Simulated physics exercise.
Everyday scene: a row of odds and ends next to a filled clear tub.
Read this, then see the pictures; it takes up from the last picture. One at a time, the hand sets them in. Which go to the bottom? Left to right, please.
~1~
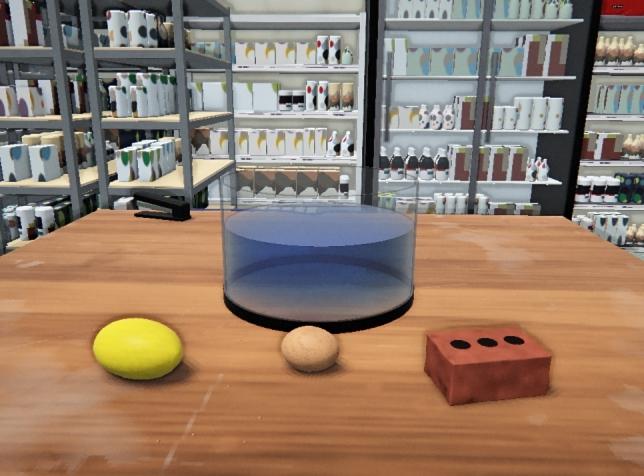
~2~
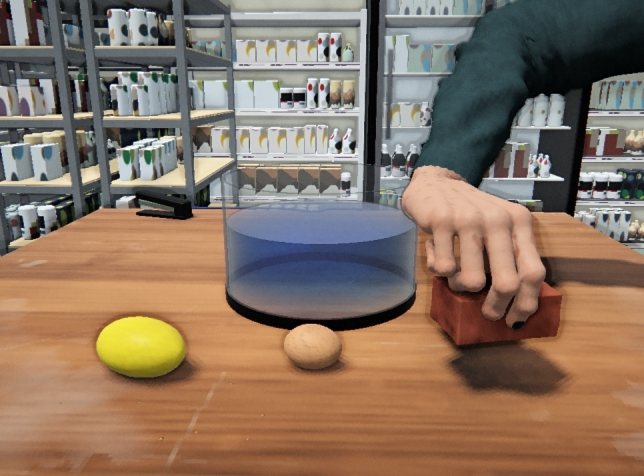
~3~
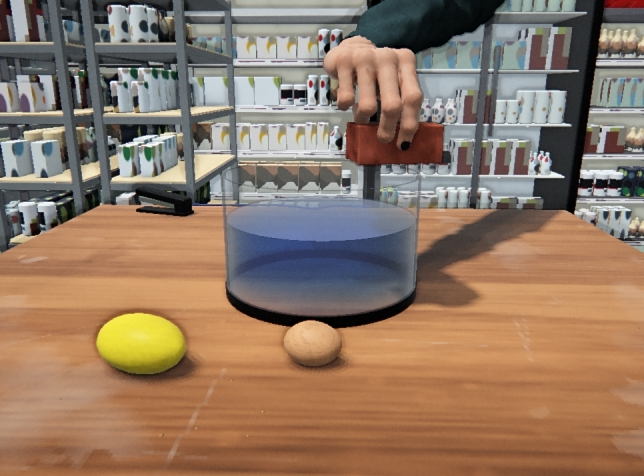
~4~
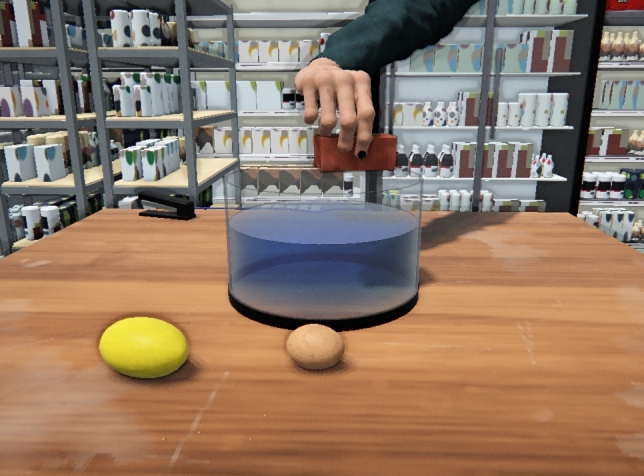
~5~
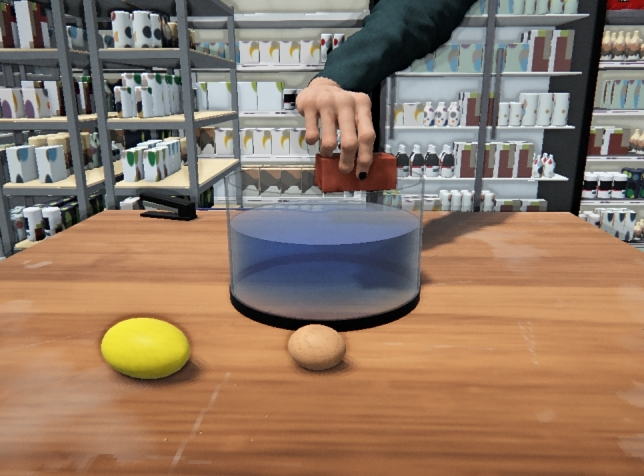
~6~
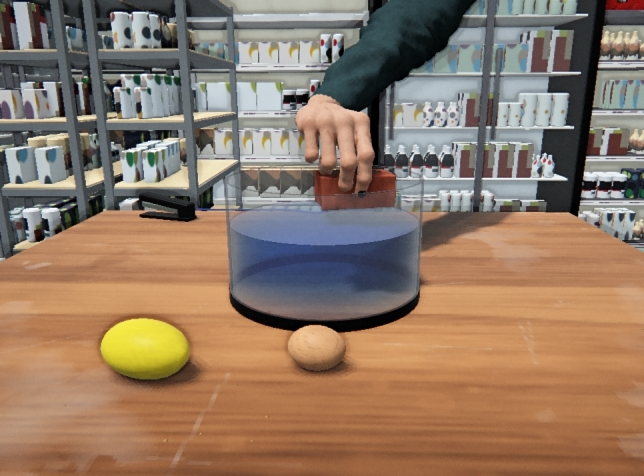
Well, from the left it remains up, then falls to the base, then falls to the base.
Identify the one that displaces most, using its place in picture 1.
My answer is the body at the right end.
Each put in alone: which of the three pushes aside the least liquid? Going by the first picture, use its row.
The central item.
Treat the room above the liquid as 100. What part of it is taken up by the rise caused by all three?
18 %.
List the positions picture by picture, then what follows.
The row from the left; lemon (137, 348); egg (310, 349); piece of brick (486, 364), in the first picture.
A hand picks up the piece of brick; piece of brick (494, 306); egg (313, 346), in the second picture.
It is carried over; piece of brick (393, 143); lemon (141, 343), in the third picture.
It is above the clear tub; piece of brick (354, 152); egg (316, 347), in the fourth picture.
It comes down; piece of brick (355, 171); lemon (145, 348), in the fifth picture.
It is just over the surface; lemon (144, 349); egg (317, 348); piece of brick (354, 189), in the sixth picture.
Soon after, the piece of brick goes to the bottom.
Later, the egg goes to the bottom.
In the end, the lemon floats; afloat, lemon.
